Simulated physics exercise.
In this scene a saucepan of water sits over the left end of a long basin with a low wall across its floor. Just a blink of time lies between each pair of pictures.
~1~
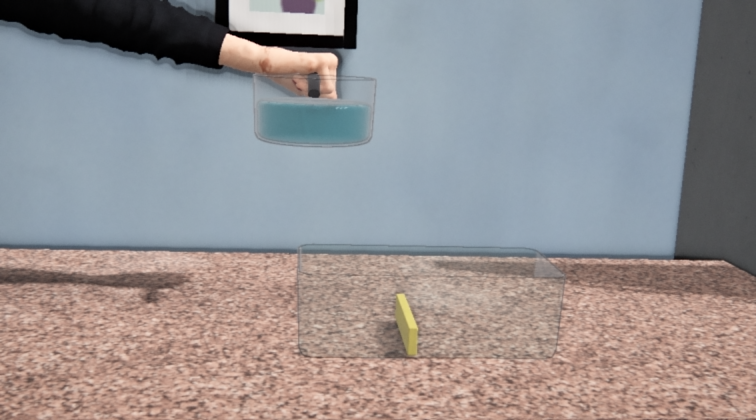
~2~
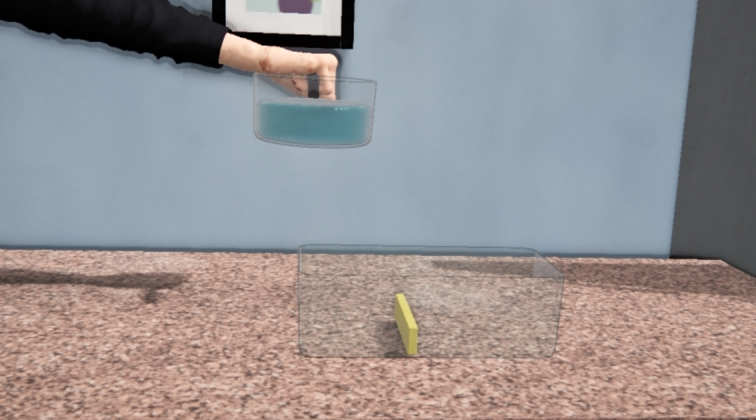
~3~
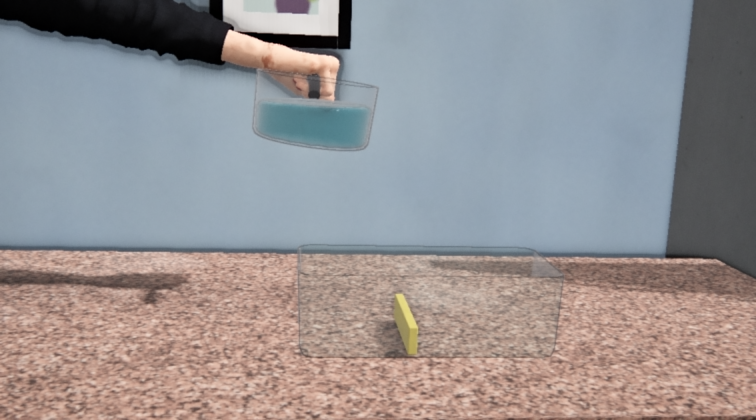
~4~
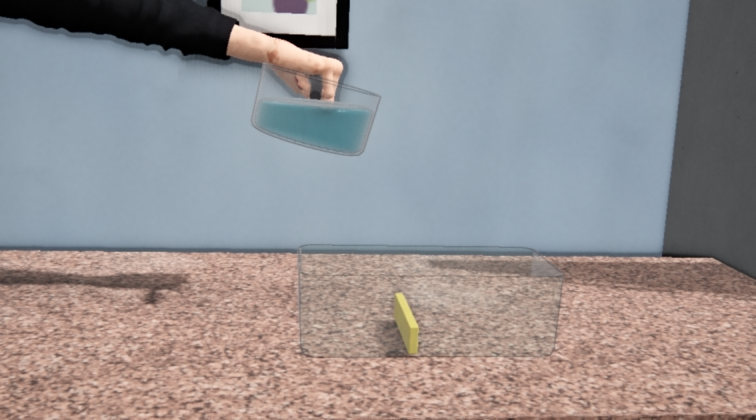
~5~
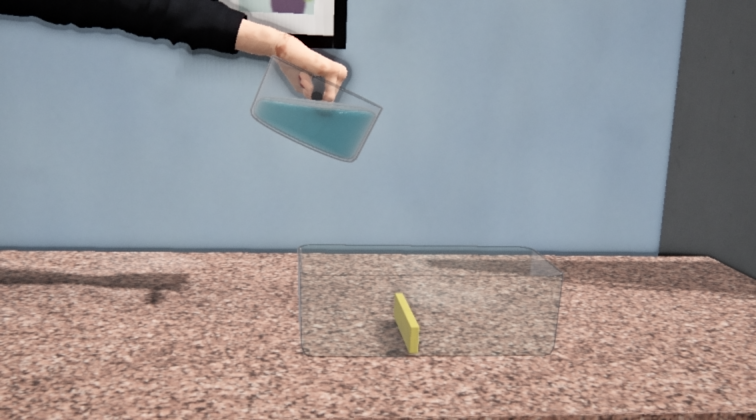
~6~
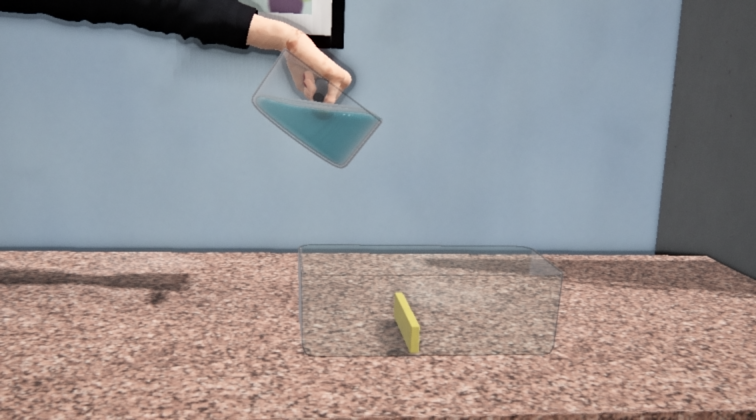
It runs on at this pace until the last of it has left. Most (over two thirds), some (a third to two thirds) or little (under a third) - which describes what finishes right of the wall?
Some.
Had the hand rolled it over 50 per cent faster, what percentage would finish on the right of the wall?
About 40 per cent.
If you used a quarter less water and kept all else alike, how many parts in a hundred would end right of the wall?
Near 35 in a hundred.
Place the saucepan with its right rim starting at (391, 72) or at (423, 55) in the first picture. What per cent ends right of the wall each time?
Close to 60 in a hundred, and close to 80 in a hundred.
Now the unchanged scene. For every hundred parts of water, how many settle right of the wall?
It is close to 50 per cent.
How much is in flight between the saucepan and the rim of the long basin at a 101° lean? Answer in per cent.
Roughly 55 %.
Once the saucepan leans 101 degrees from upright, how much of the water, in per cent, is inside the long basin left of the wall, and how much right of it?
The left part holds 0 percent and the right part 15 percent.
A moment on, the saucepan is tipped right over and 26 per cent is still to pour, 2 is left of the wall and 14 right of it.
Next, the saucepan is tipped right over and 4 per cent is still to pour, 39 is left of the wall and 47 right of it.
Then the saucepan is tipped right over and 0 per cent is still to pour, 47 is left of the wall and 47 right of it.
Later the saucepan is tipped right over and 0 per cent is still to pour, 48 is left of the wall and 49 right of it.
Finally, 48 per cent lies left of the wall, 49 right of it and 4 outside.
